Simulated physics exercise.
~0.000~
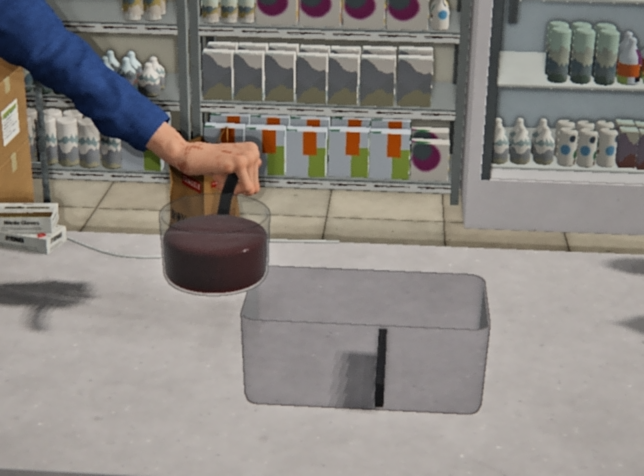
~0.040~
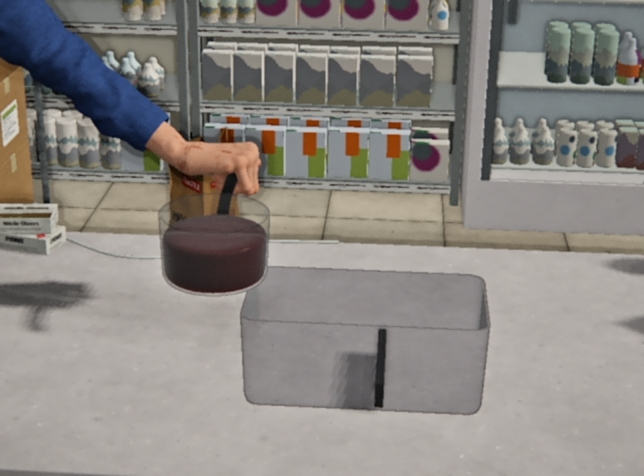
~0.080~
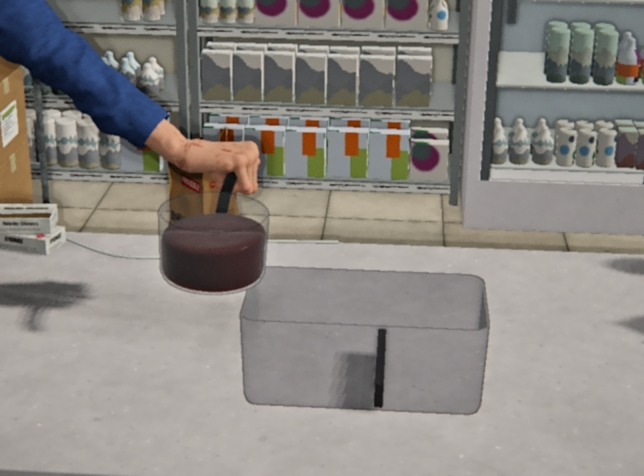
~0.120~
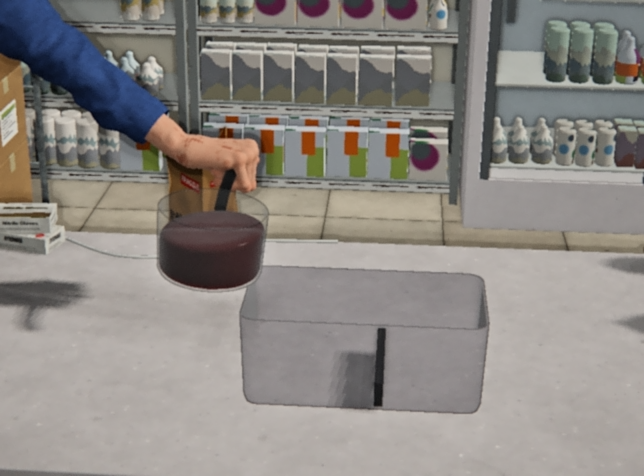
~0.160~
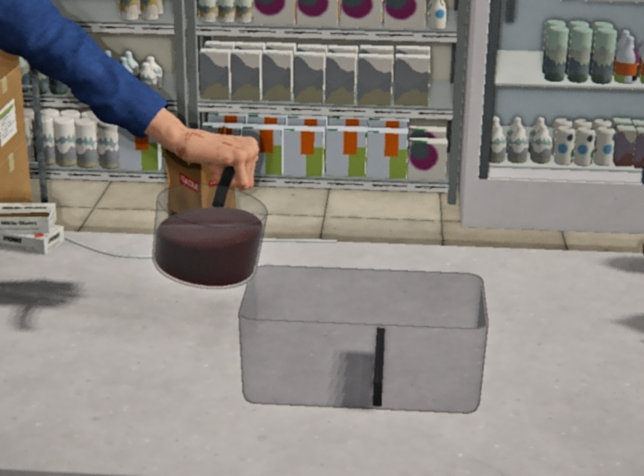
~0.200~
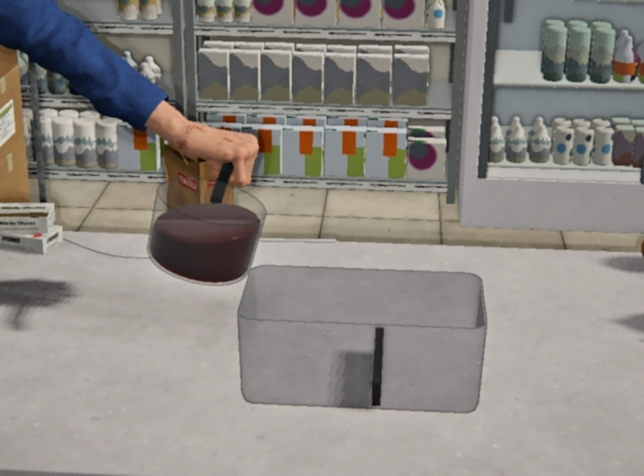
To begin with, a hand in a blue sleeve holds a small clear pot of dark red wine upright, above and left of an empty long basin on a gray counter. The hand then tilts the pot slightly to the right, slowly at first, and the wine stays inside.
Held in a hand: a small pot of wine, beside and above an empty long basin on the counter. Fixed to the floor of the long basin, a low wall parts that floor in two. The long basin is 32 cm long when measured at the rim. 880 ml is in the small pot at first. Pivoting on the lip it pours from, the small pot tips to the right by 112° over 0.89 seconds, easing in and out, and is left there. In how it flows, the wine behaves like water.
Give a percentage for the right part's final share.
My figure is 19 %.
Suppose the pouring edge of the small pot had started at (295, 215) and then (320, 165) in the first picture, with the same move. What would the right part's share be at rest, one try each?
55 and 65 %.
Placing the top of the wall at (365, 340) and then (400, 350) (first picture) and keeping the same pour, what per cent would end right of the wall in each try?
One try each: Around 25 percent and then around 5 percent.
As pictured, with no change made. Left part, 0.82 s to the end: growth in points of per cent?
About 20 percent, give or take.
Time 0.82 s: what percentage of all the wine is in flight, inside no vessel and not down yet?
Roughly 24 per cent.
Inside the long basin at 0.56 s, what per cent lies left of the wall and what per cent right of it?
About 1 left, about 0 right.
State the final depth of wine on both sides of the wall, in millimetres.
Left 24 mm, right 8 mm.
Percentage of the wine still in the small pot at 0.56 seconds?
Some 74 per cent.
By 0.56 s the tilt is 78° and 73 per cent is still to pour, 1 is left of the wall and 0 right of it.
By 0.82 s the tilt is 110° and 11 per cent is still to pour, 58 is left of the wall and 7 right of it.
By 1.09 s the tilt is 112° and 0 per cent is still to pour, 82 is left of the wall and 12 right of it.
By 1.39 s the tilt is 112° and 0 per cent is still to pour, 79 is left of the wall and 17 right of it.
At rest 78 per cent lies left of the wall, 19 right of it and 4 outside.
